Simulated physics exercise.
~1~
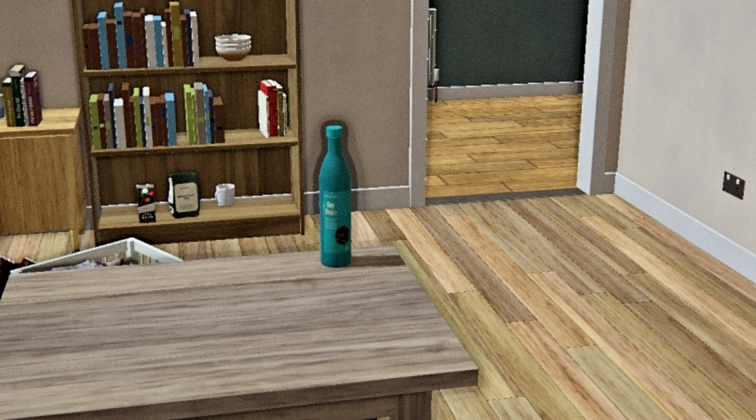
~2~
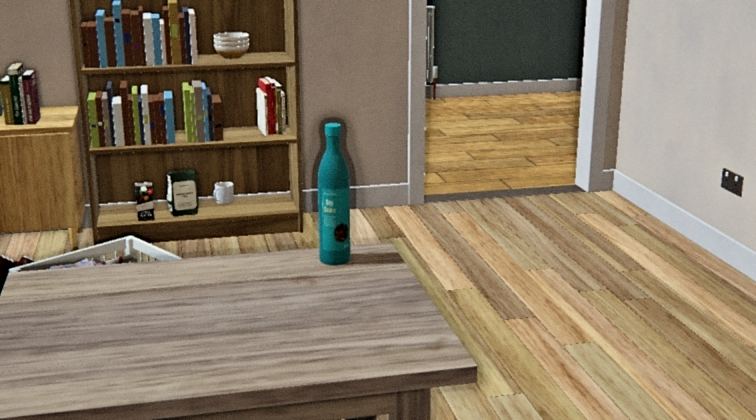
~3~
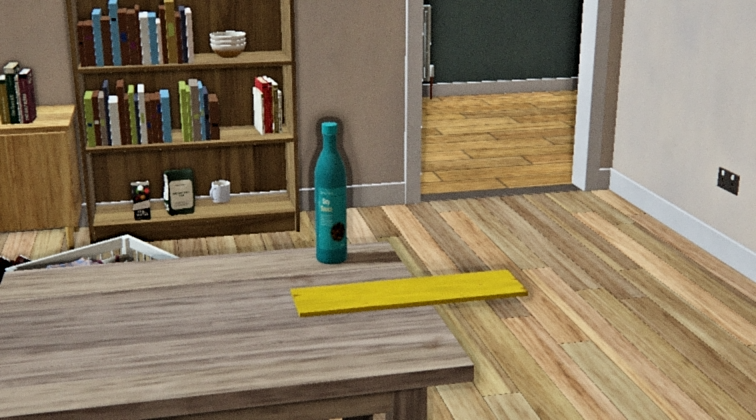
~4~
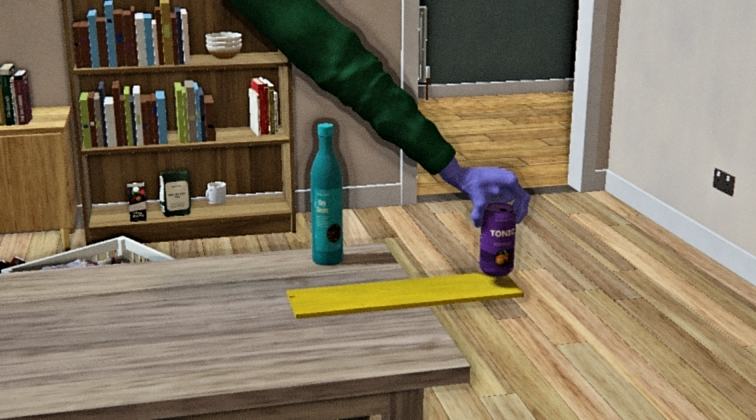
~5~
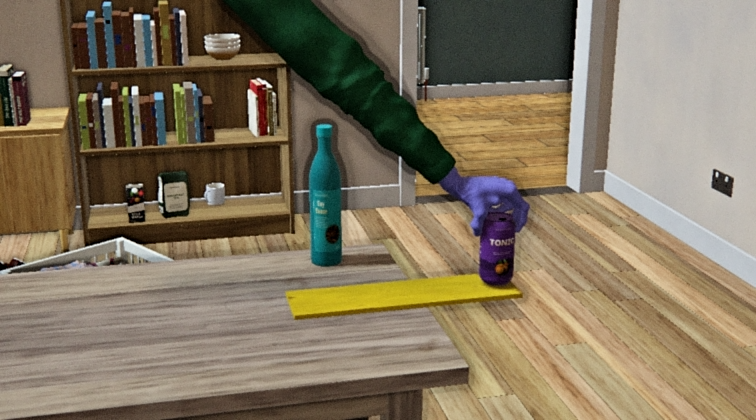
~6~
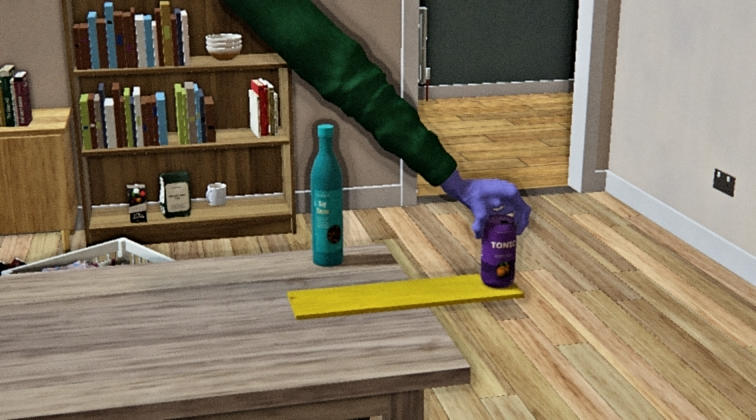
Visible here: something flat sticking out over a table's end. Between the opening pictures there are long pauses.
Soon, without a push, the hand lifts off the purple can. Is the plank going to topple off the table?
My prediction: It will fail.
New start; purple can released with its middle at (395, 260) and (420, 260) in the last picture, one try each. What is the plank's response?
So, first go it stays in place, second go it stays in place.
Then, 0.30 s past the last view, purple can now down on the floor or falling; yellow plank rocked 44° from its first pose.
Then, 0.50 s past the last view, yellow plank now down on the floor or falling.
Then, 0.60 s past the last view, things are still on the move.
Then, 0.80 s past the last view, as before.
Finally, down on the floor or falling, yellow plank and purple can; turquoise bottle still in place. The plank goes over.
